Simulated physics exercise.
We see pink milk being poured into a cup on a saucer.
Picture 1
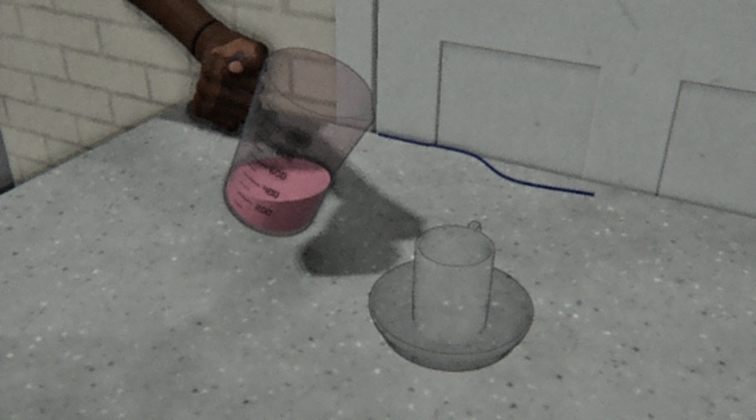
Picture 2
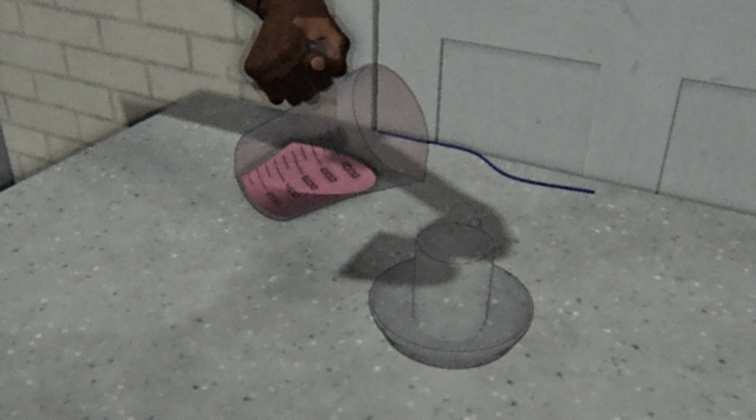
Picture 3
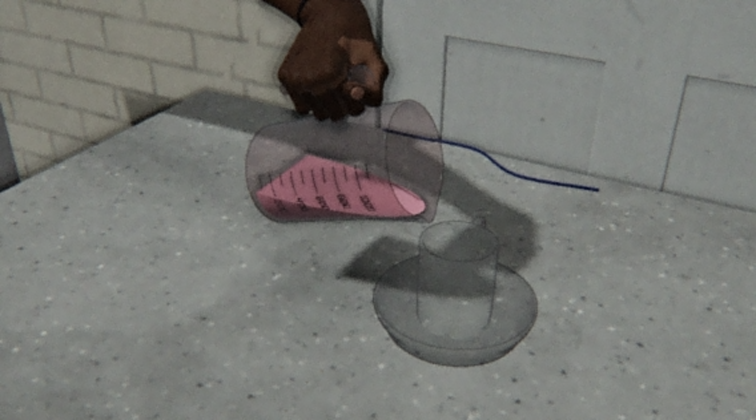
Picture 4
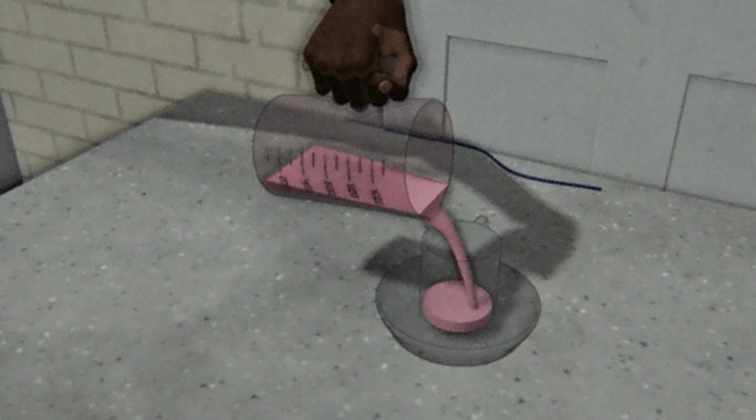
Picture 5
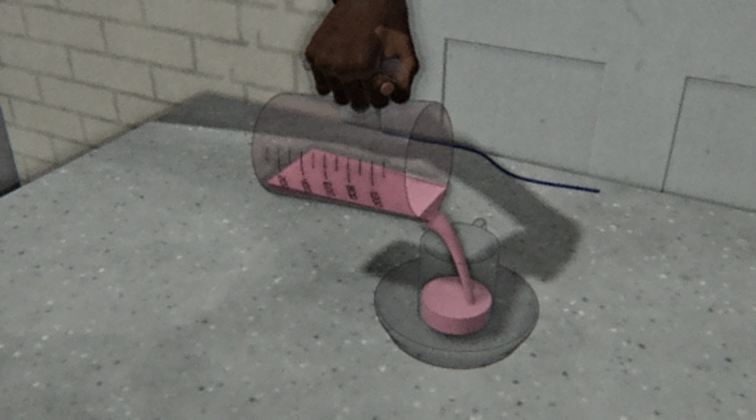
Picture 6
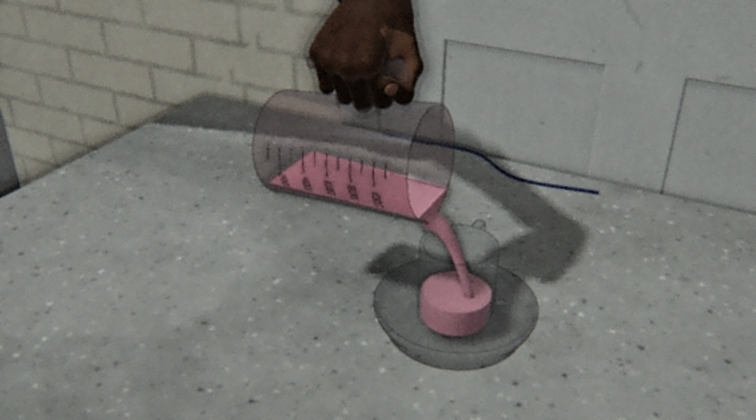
A hand tilts a clear jug and pours pink milk into a cup on a saucer.
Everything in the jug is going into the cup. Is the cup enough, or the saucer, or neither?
The pink milk fits in the cup.
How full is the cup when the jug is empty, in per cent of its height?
Some 70 per cent.
Next, the cup is about half full; the saucer is dry.
After that, the cup is about two thirds full; the saucer is dry.
Finally, the cup is about three quarters full; the saucer is dry.
